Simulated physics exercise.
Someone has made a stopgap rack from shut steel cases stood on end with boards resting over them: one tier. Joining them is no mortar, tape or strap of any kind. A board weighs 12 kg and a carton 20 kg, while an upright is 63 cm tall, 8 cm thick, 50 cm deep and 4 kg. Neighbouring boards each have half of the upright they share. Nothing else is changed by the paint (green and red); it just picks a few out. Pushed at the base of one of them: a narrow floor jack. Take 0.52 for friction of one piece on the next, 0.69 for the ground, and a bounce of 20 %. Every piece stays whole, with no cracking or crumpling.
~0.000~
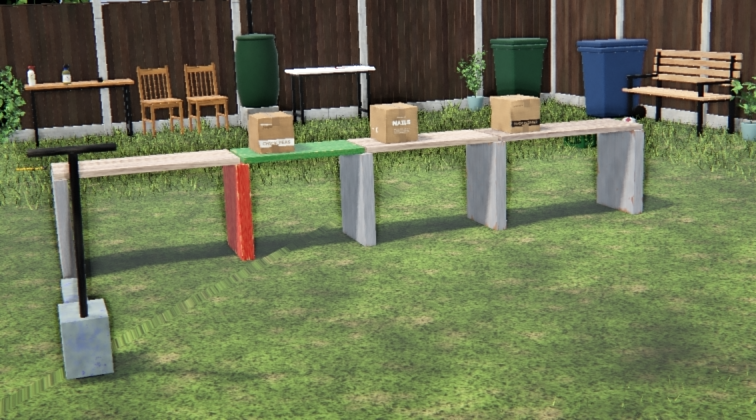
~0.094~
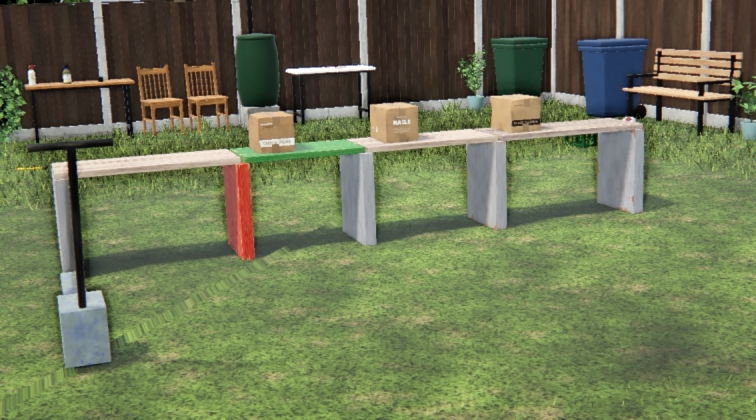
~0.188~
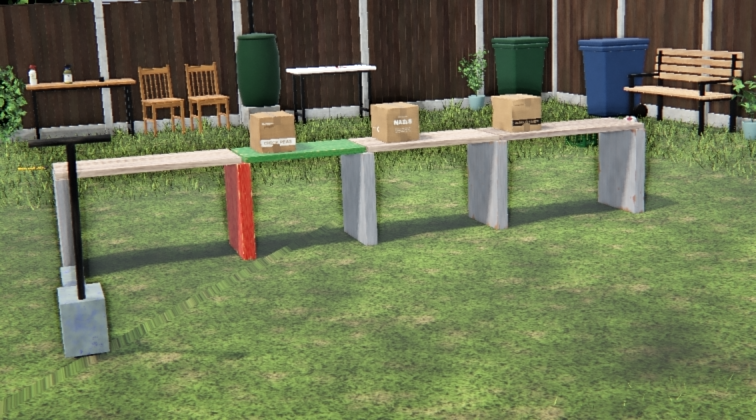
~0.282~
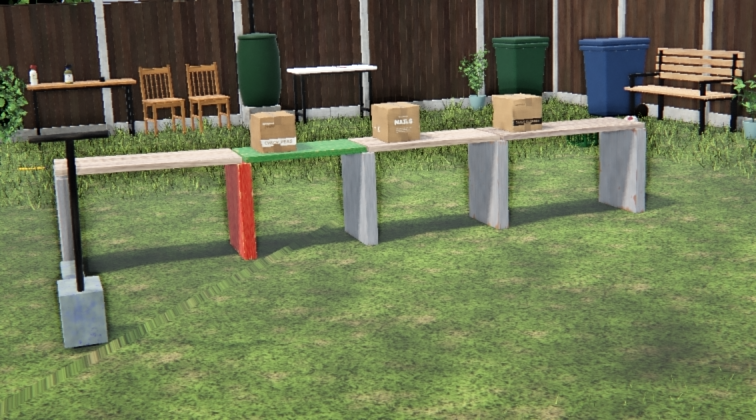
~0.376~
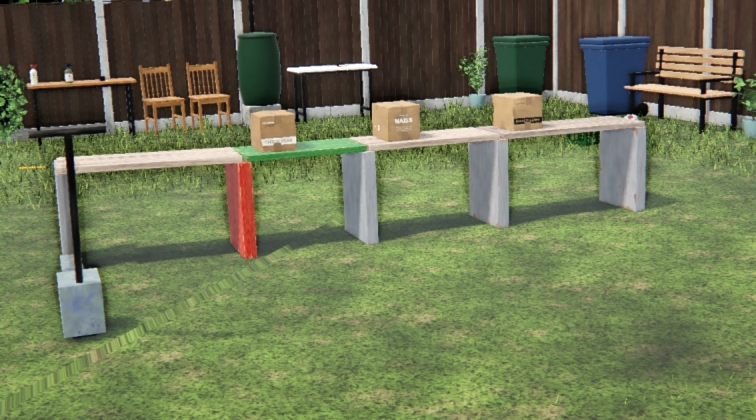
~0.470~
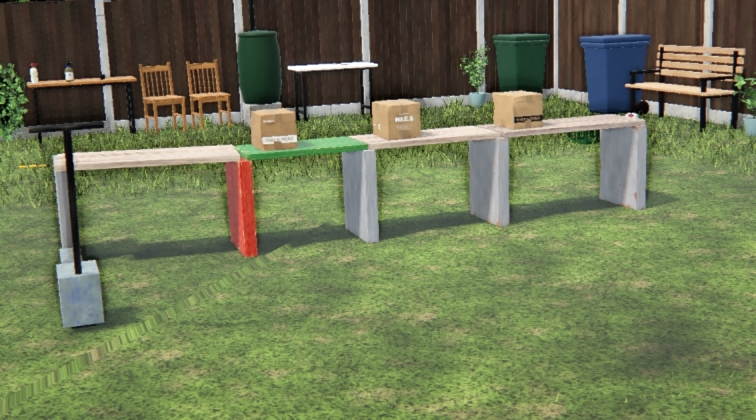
A long-handled tool with a block base sliding slowly toward the left end of a low plank rack, which barely shifts.
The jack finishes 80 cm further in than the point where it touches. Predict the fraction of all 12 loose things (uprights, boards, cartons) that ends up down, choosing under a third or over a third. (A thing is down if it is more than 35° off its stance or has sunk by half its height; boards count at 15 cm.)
I would say fewer than one in three.
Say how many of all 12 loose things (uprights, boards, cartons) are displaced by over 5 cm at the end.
Number shifted: 2.
After 0.58 s, none of the 12 pieces down, 2 disturbed.
After 1.12 s, 1 of the 12 pieces down; red upright leaning 4°.
After 1.68 s, 2 of the 12 pieces down; red upright leaning 4°.
At rest (2.2 s), 2 of the 12 pieces down; red upright leaning 4°; green board unmoved. That is 17 per cent. As the last picture would show them, middles, red upright near (244, 202), green board near (300, 148).
